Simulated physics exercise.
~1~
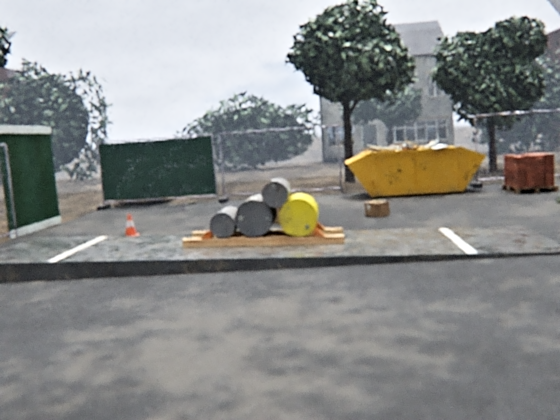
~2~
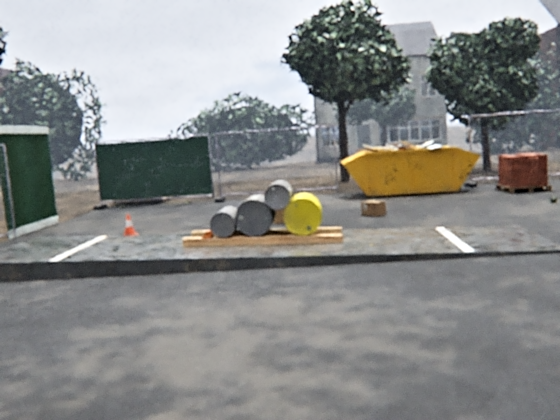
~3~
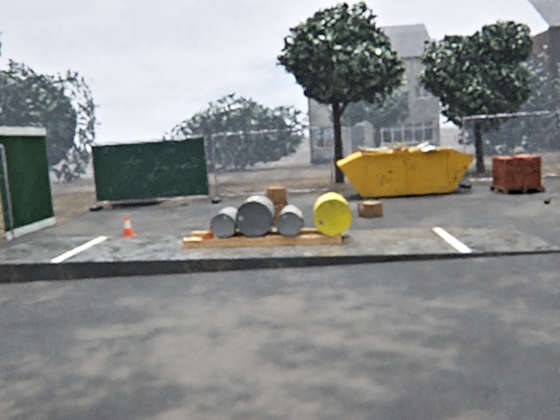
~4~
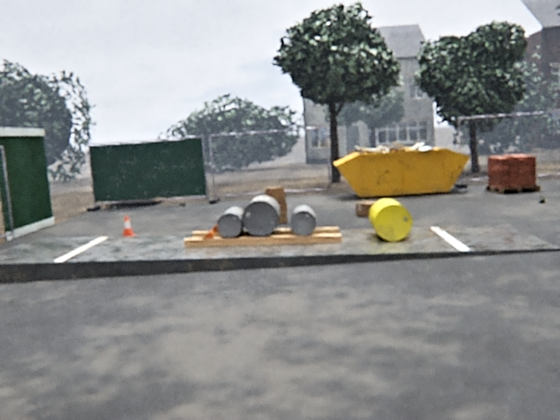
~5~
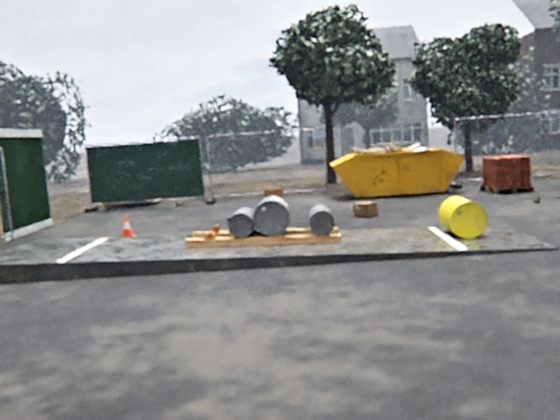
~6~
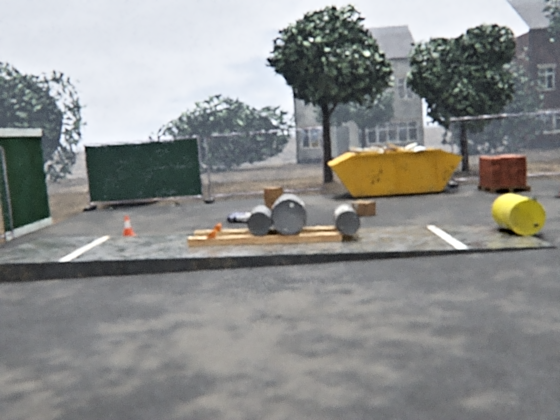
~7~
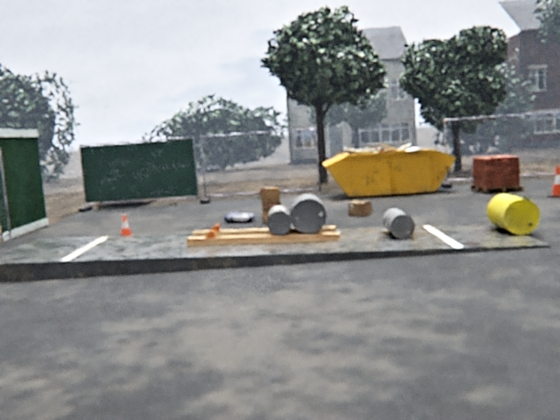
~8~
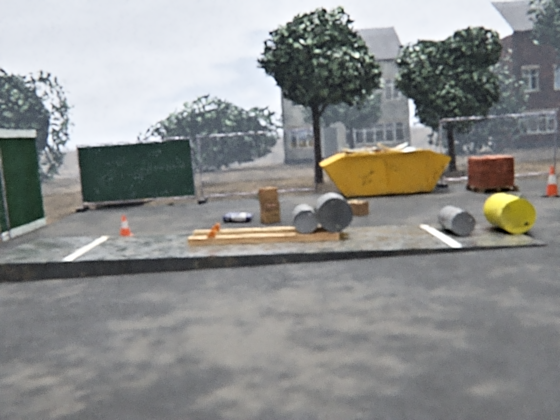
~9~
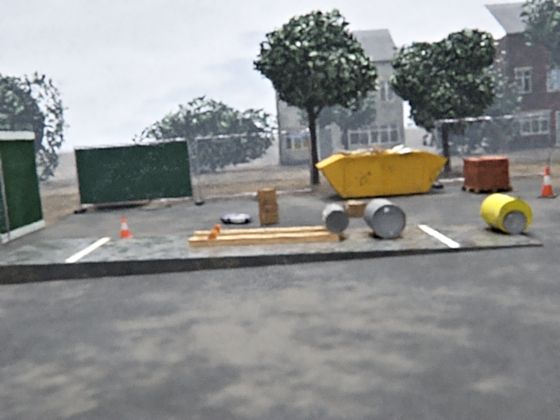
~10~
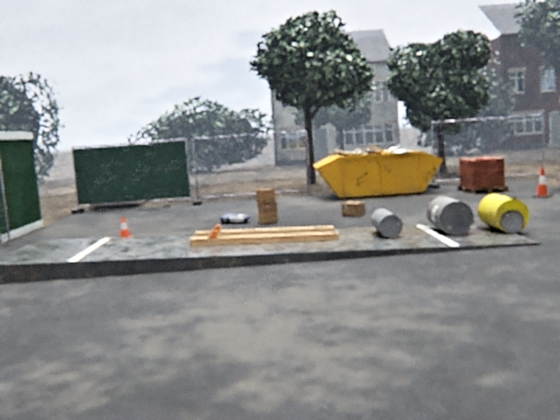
A yellow drum rolled right off a small stack on wooden beams and over the white line, then the grey drums collapsed and rolled after it, two ending up near the yellow one past the line and one stopping just short.
